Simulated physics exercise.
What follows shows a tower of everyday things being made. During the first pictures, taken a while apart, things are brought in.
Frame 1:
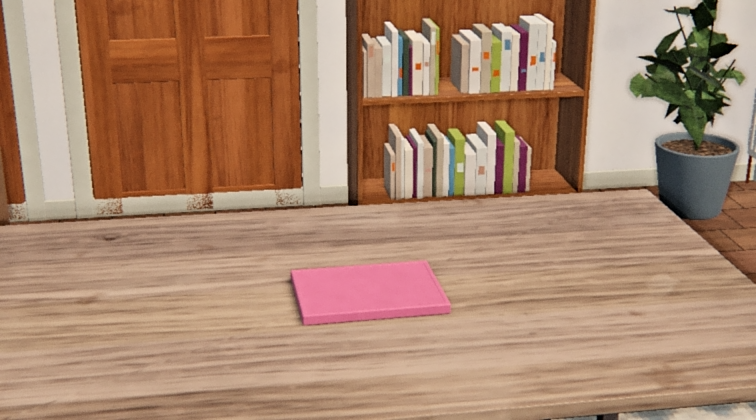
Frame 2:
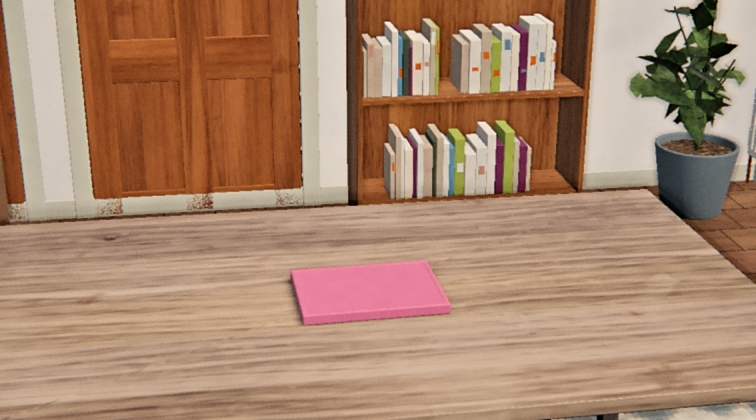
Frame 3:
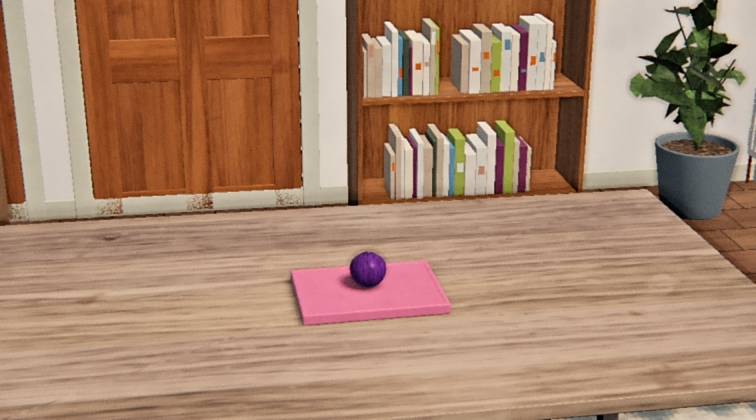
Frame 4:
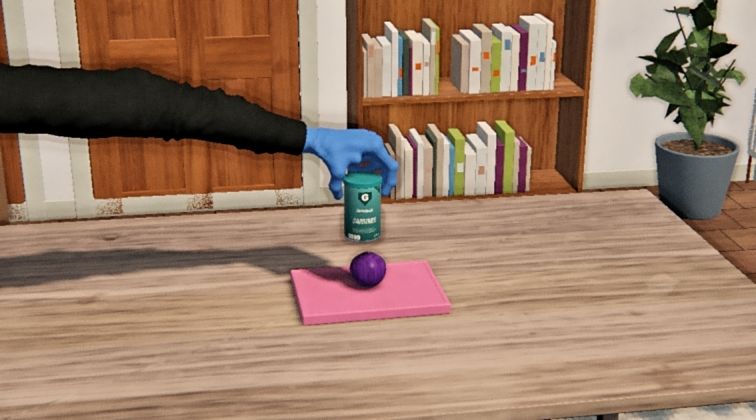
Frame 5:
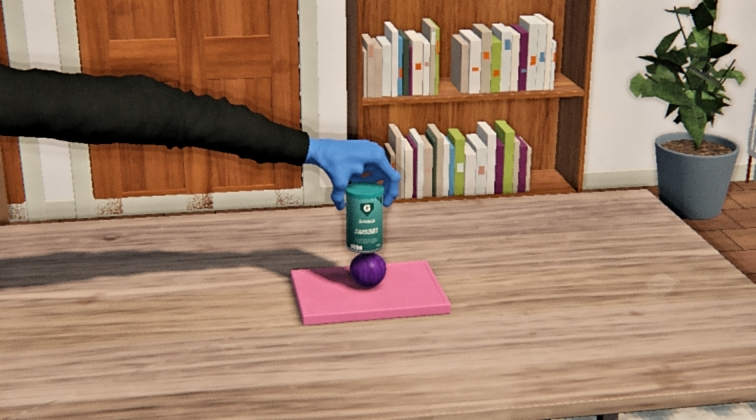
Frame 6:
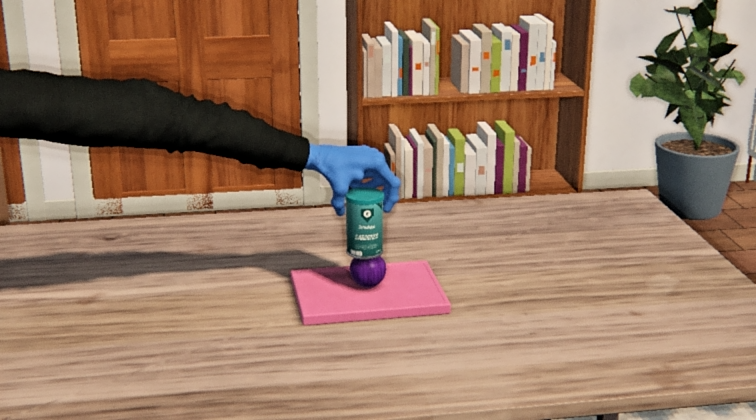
To begin with, a pink slab lies alone on a wooden table before a door and bookshelf, and then a purple onion appears on it. A blue-gloved hand on a dark-sleeved arm reaches in from the left, holding a turquoise tin above the onion, and lowers it onto the onion's top.
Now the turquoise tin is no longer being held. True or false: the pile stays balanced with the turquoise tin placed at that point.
False.
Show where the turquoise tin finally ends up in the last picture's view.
Roughly pixel (307, 276) in the last picture.
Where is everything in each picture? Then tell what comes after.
In the first picture, the last thing is not in view yet.
In the second picture, the last thing is not in view yet.
In the third picture, the last thing is not in view yet; purple onion (368, 269).
The fourth picture shows on its way; turquoise tin (362, 207); purple onion (368, 269).
The fifth picture shows on its way; turquoise tin (365, 218); purple onion (368, 269).
The sixth picture shows in place under the hand; turquoise tin (365, 223); purple onion (368, 269).
Then, 0.40 s after the last picture, turquoise tin tipped 44° from how it was near (341, 231).
Then, 0.50 s after the last picture, turquoise tin now fallen.
Then, 0.60 s after the last picture, things are still on the move.
Then, 1.60 s after the last picture, nothing new.
At rest, fallen, turquoise tin; the other 2 in place. Seen from the same camera at the end, turquoise tin near (308, 276). The pile comes apart.
